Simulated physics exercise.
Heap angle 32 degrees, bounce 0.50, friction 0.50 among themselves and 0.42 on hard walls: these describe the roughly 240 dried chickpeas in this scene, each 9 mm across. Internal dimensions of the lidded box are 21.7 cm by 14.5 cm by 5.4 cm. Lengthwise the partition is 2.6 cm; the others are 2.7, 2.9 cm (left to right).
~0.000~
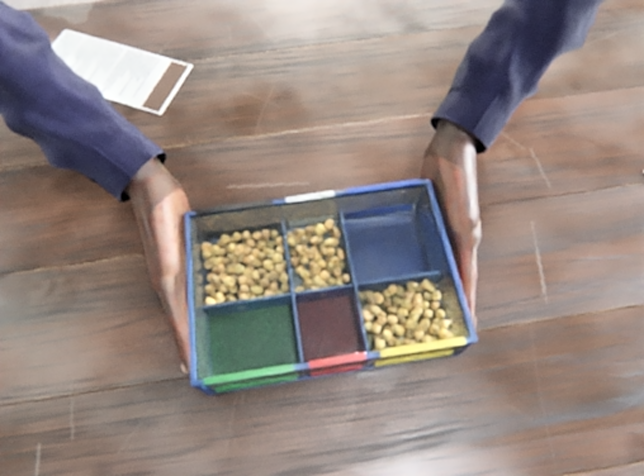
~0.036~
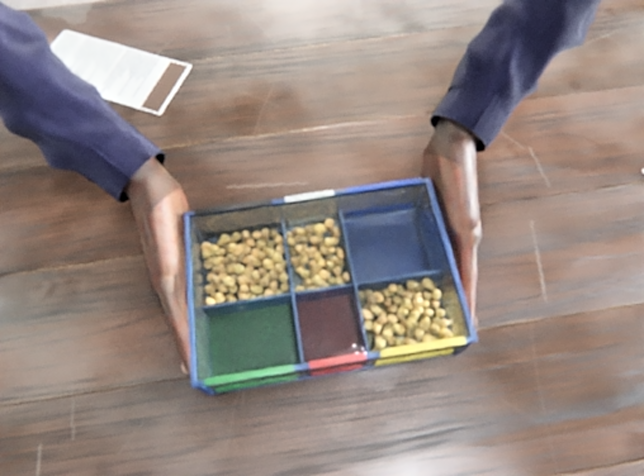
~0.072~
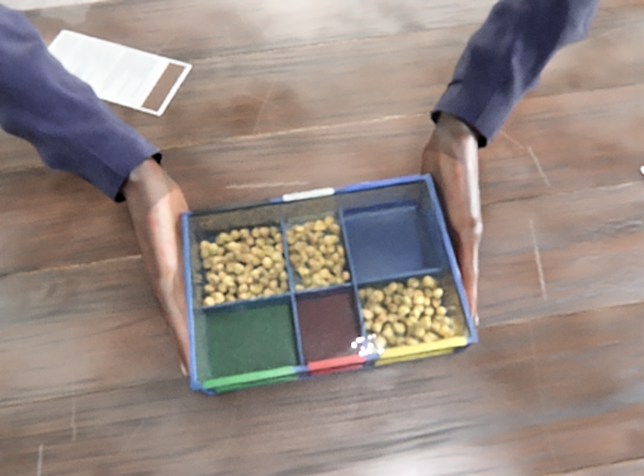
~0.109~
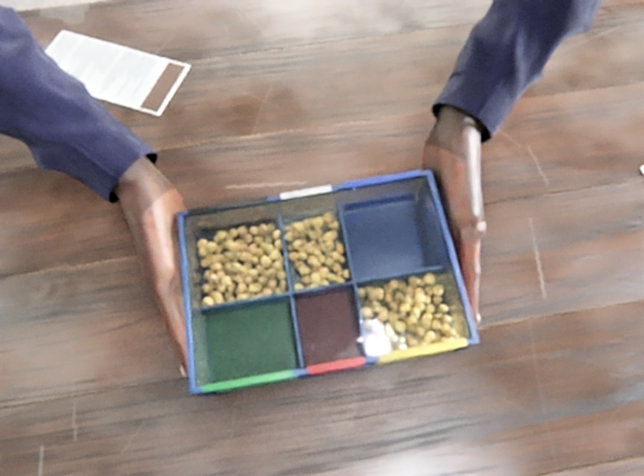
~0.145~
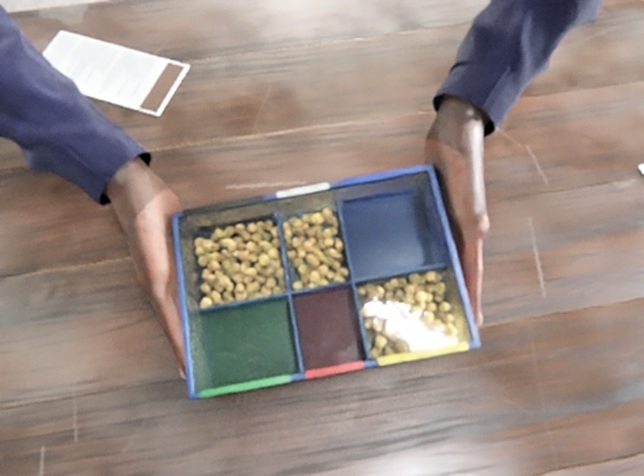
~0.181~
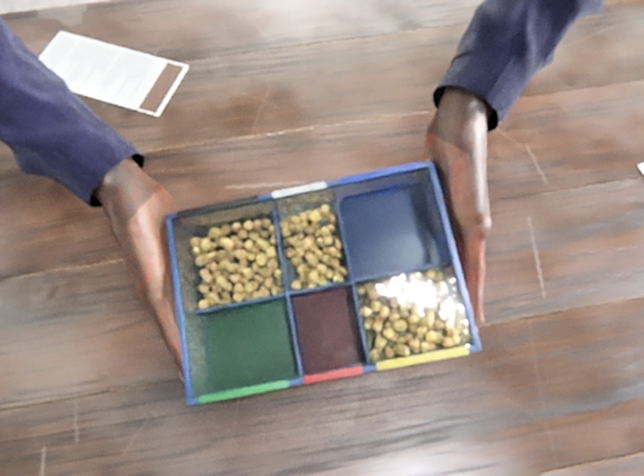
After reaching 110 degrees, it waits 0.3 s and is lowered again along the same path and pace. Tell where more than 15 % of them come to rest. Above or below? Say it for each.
In the end red: Holds a share within the limit, blue: Holds a share within the limit, green: Holds a share past the limit, yellow: Holds a share past the limit, white: Holds a share within the limit, black: Holds a share within the limit.
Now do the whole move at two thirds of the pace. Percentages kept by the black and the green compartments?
Expect black at 5 percent and green at 65 percent.
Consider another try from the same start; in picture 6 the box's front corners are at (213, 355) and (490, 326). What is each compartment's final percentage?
Per cent at the finish: Red 0, blue 65, green 0, yellow 35, white 5, black 0.
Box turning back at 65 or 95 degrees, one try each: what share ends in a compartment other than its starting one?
Close to 10 in a hundred first, and 60 in a hundred second.
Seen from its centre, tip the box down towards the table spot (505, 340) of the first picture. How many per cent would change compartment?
Something like 65 per cent of the pieces.
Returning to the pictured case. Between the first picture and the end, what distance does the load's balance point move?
It shifts some 6.5 cm.
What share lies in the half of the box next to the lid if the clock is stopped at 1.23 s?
I'd say around 80 percent of the pieces.
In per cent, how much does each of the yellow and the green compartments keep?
Yellow 20, green 65.
After 1.23 s, tilt 110 degrees; red 10 %, green 55 %, yellow 25 %, white 5 %, black 10 %.
After 1.94 s, tilt 58 degrees; red 10 %, green 65 %, yellow 20 %, black 5 %.
After 2.67 s, tilt 0 degrees; red 10 %, green 65 %, yellow 20 %, black 5 %.
In the end, at 3.3 s, red 10 %, blue 0 %, green 65 %, yellow 20 %, white 0 %, black 5 %.
